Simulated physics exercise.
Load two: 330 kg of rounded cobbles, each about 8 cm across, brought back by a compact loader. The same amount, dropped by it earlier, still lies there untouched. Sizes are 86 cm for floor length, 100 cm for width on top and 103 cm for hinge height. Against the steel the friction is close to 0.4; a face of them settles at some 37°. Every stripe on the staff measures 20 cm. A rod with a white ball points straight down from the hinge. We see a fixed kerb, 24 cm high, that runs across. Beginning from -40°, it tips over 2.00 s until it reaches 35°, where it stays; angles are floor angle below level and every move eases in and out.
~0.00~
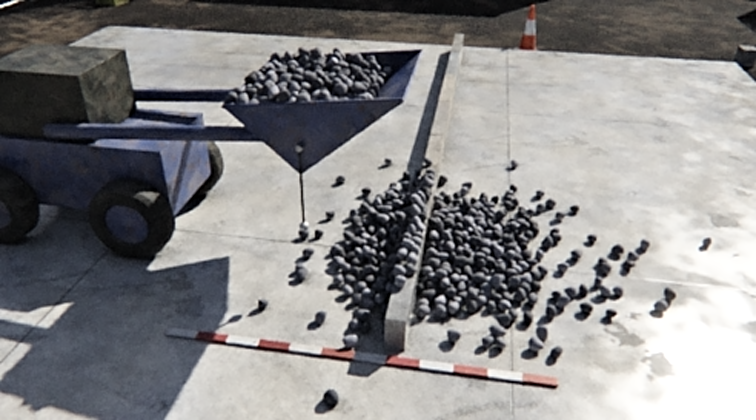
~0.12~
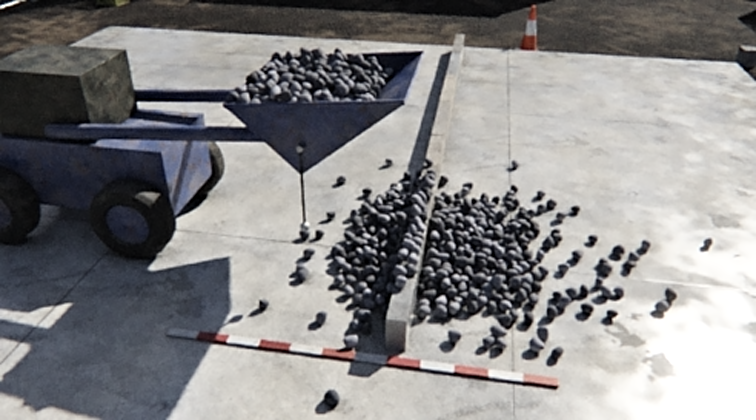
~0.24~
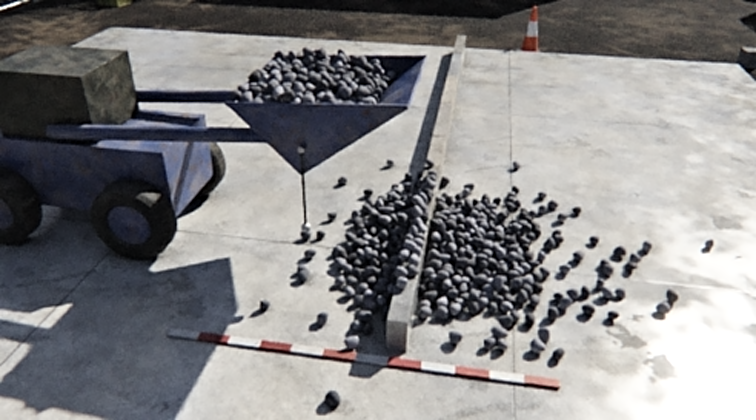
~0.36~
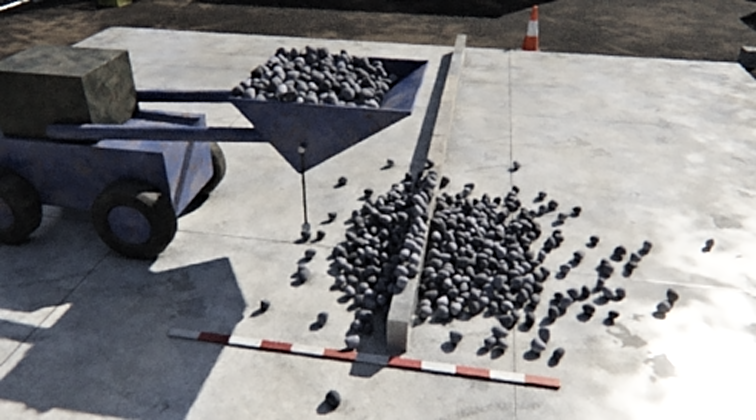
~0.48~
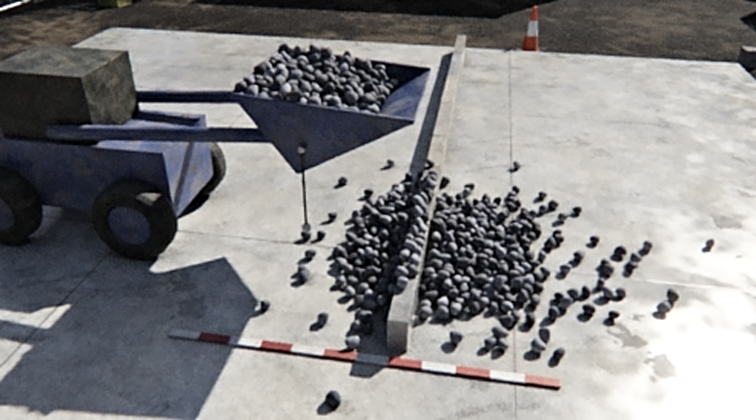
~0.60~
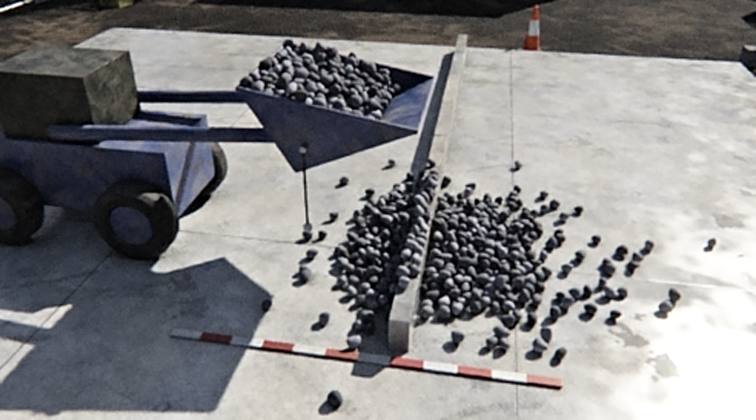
Blue loader slowly tilting its bucket of dark stones forward, the lip dipping slightly, near a still heap straddling a kerb.
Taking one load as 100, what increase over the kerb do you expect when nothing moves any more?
70 out of 100.
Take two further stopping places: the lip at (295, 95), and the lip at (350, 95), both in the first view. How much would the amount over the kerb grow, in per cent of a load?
First place about 0 %, second about 10 %.
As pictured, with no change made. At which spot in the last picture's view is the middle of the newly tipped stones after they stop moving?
Their middle is at about (450, 233).
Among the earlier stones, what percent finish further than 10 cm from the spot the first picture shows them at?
Some 10 percent, give or take.
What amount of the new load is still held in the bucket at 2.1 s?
Roughly 30 per cent remains inside.
After 1.5 s the floor is at 23°; in per cent of one load, 96 in the bucket, 43 on this side of the kerb, 61 over the kerb; the foremost stones are at (688, 295).
After 2.1 s the floor is at 35°; in per cent of one load, 31 in the bucket, 70 on this side of the kerb, 100 over the kerb; the foremost stones are at (688, 295).
After 2.5 s the floor is at 35°; in per cent of one load, 4 in the bucket, 73 on this side of the kerb, 123 over the kerb; the foremost stones are at (688, 295).
After 4.9 s the floor is at 35°; in per cent of one load, 0 in the bucket, 69 on this side of the kerb, 131 over the kerb; the foremost stones are at (688, 295). Net gain over the kerb, 70.
